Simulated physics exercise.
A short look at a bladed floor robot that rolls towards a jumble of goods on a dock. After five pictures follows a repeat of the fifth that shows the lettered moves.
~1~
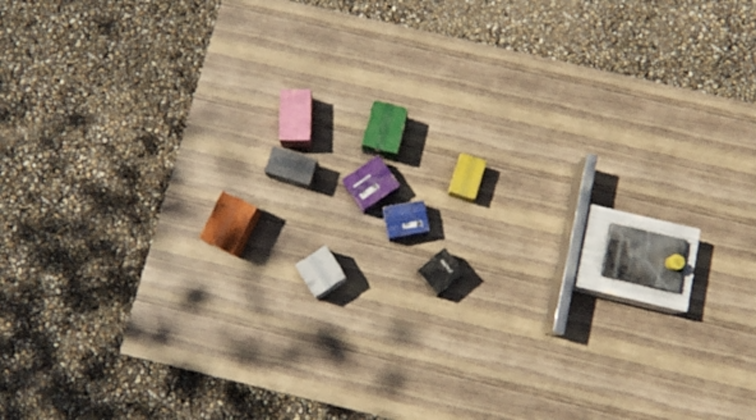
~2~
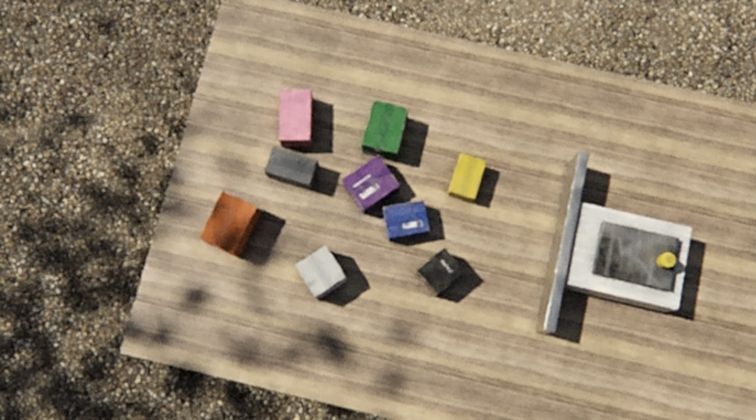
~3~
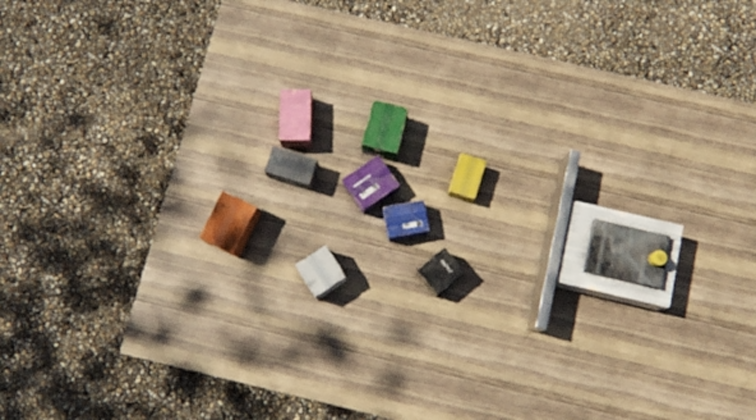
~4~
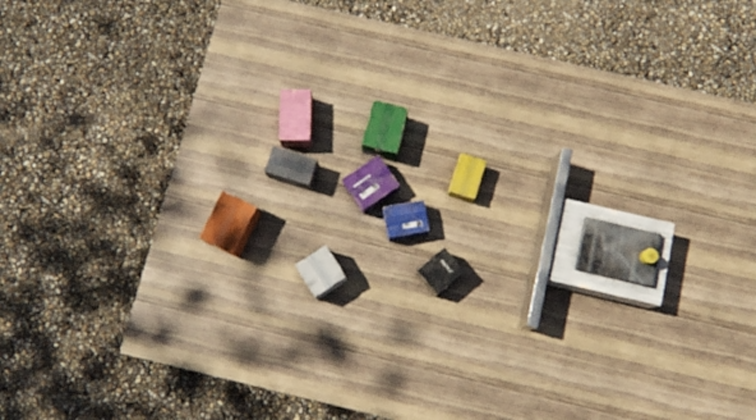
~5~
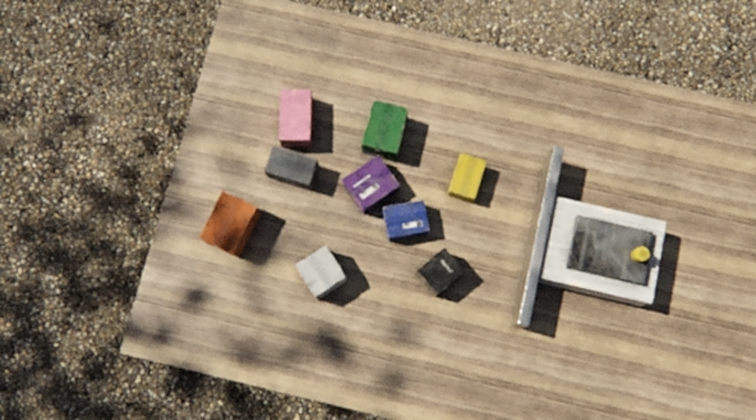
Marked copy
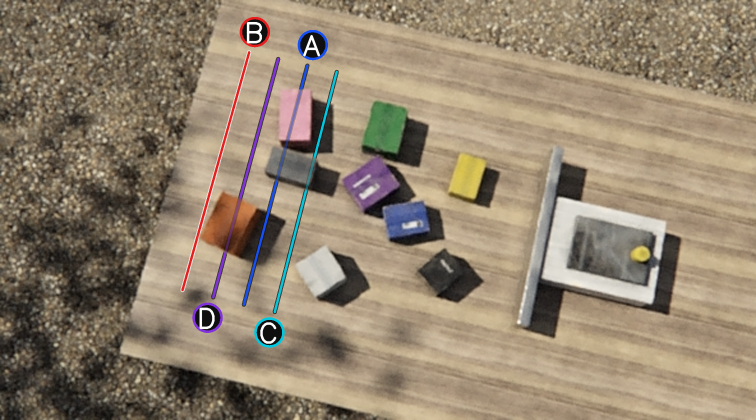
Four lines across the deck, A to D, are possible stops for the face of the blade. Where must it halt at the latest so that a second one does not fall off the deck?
The farthest such stop is D.
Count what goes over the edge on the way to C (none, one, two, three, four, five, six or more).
In all, none.
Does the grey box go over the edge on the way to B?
Yes.
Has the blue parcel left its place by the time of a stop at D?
Yes.
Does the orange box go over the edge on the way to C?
No.
On the marked copy, A at (277, 182); B at (217, 168); C at (307, 189); D at (247, 175).
Following D. Soon after the start, robot (496, 223); black box (398, 271); yellow box (423, 169).
Later, robot (387, 198); grey box (235, 170); pink crate (280, 117).
In the end, robot (305, 179); grey box over the edge; orange box (176, 226); one fallen.
As for the rest, A is within the limit but short; B drops four; C is within the limit but short.
